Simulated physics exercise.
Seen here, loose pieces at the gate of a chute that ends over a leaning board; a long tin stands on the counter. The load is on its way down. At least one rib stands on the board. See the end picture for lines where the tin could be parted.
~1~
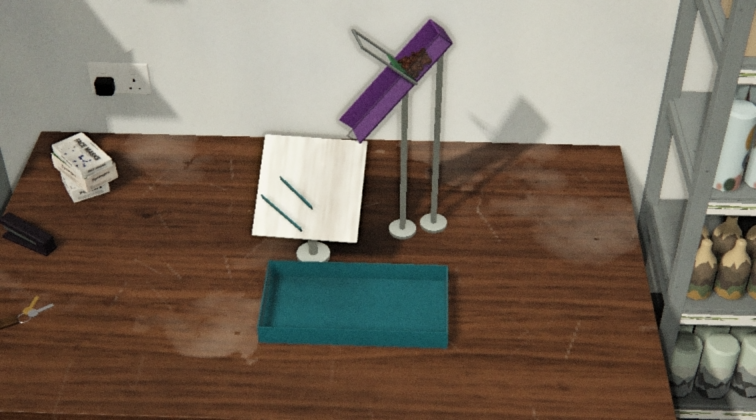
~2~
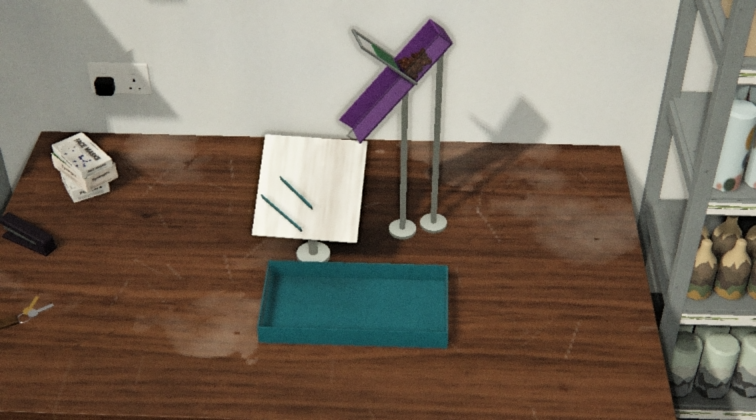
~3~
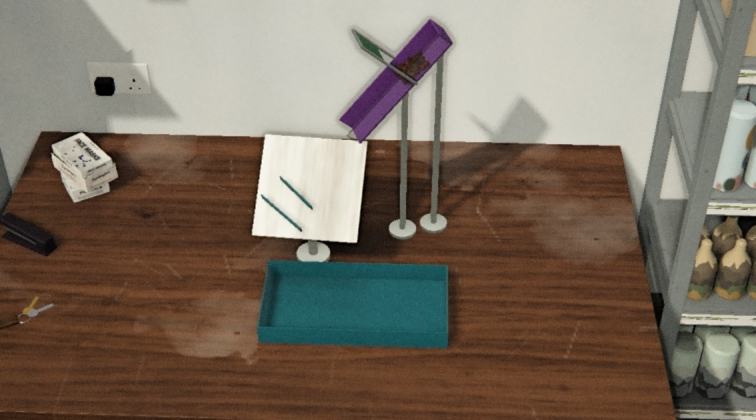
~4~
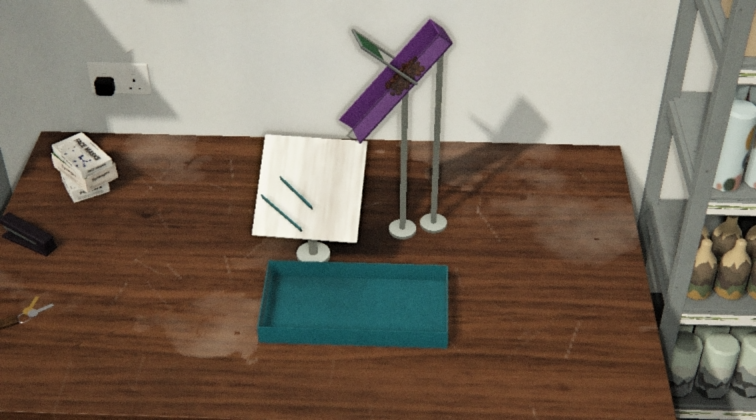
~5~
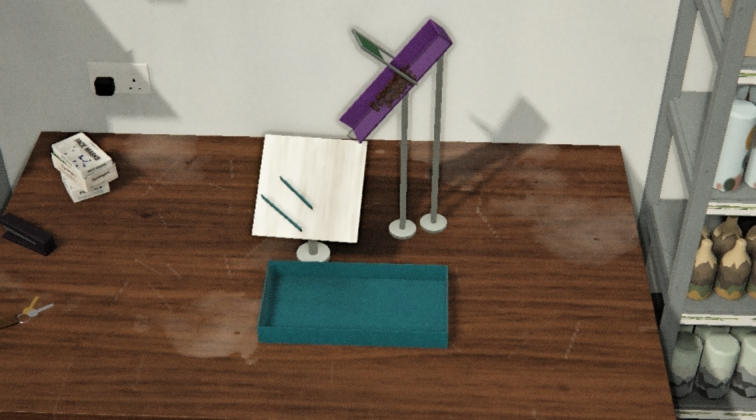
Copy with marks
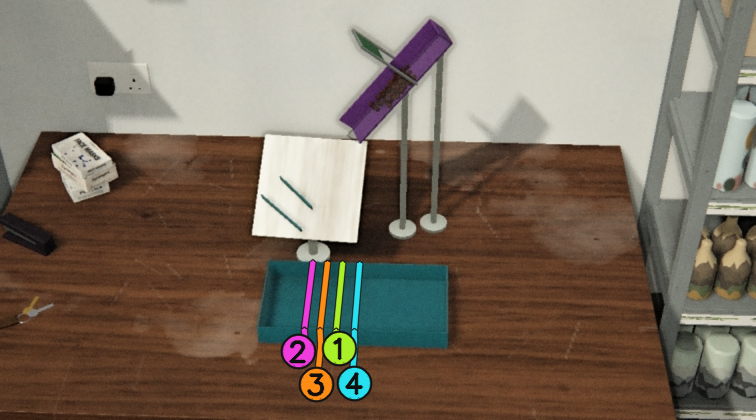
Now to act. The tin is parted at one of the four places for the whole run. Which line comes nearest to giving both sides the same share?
Line 3 does it best.
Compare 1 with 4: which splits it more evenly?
It is 1.
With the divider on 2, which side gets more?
More lands on the right.
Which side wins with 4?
More lands on the left.
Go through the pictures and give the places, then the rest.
Load behind the gate (414, 61), flat chocolate drops; lip of the chute (356, 136), sloping fairly steeply, in the first picture.
Middle of the board (310, 187), tilted fairly steeply; middle of its low edge (304, 238); of its high edge (316, 138), in the second picture.
Front corners of the tin (258, 327) and (448, 333), empty; front of the load (400, 74), in the third picture.
Middle of the load (405, 77); its front (392, 94), roughly a third of the way to the lip; rib from (261, 194) to (301, 229); rib from (280, 176) to (311, 206), in the fourth picture.
Middle of the load (395, 87); its front (372, 104), roughly two thirds of the way to the lip, in the fifth picture.
On the marked copy, line 1 crosses the front rim at (336, 329); line 2 crosses the front rim at (304, 329); line 3 crosses the front rim at (320, 329); line 4 crosses the front rim at (354, 330).
With 1, of what is caught, the larger part on the left of the divider, roughly a quarter on the right.
With 2, of what is caught, about a tenth on the left of the divider, the larger part on the right.
With 3, of what is caught, roughly half on the left of the divider, roughly half on the right.
With 4, of what is caught, every piece on the left of the divider, not one piece on the right.
